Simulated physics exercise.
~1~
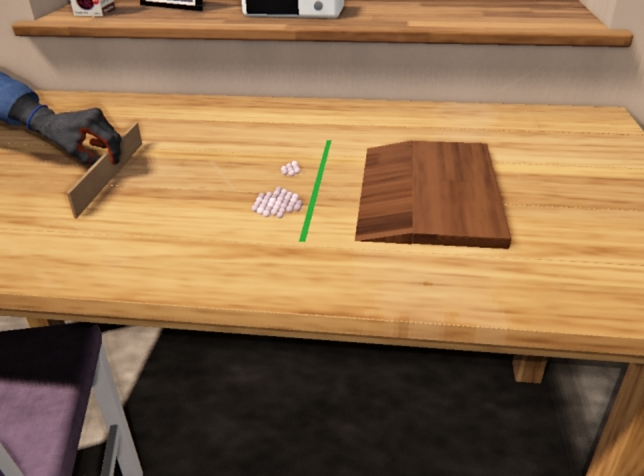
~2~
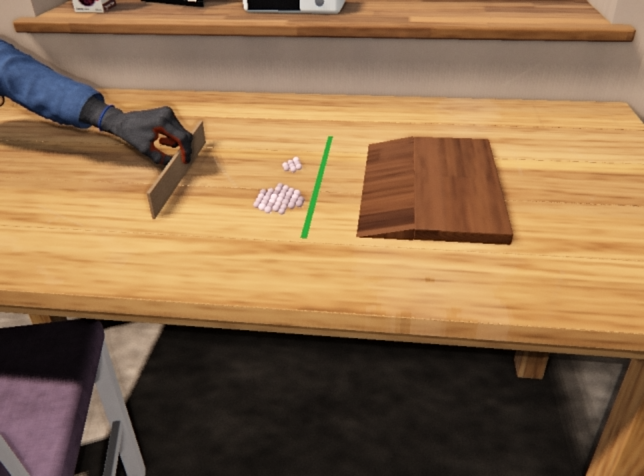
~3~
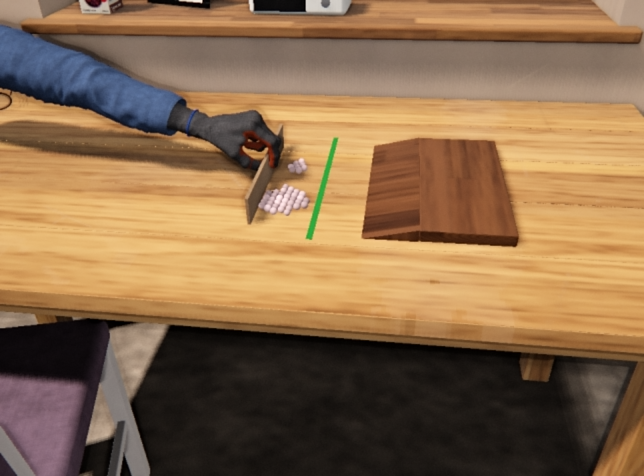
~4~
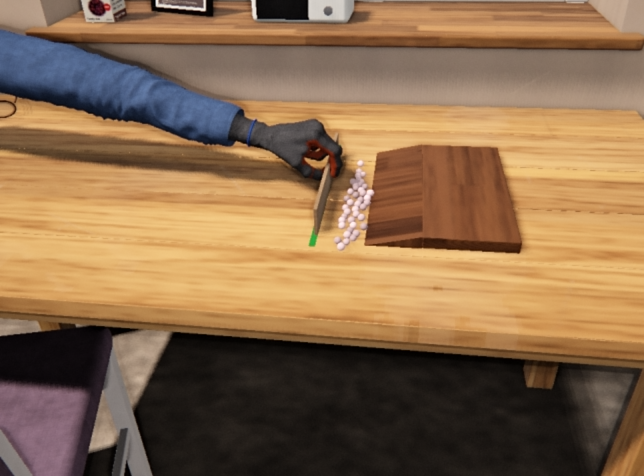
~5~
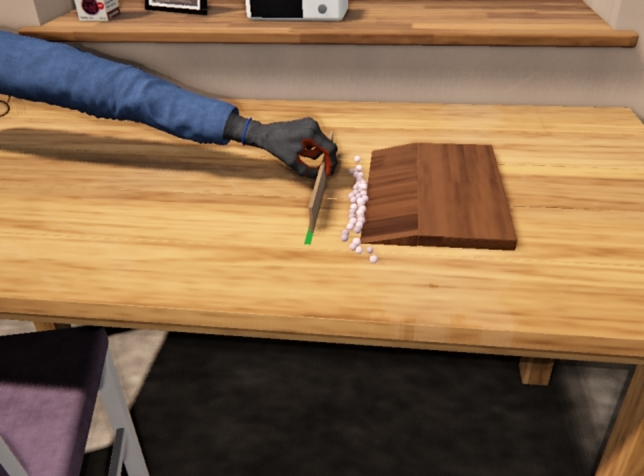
A gloved hand swept an upright piece of card rightward across a wooden table, pushing two batches of small pale beads over a green strip, then stopped there as the beads gathered at the foot of a brown ramp, nearly all short of it.
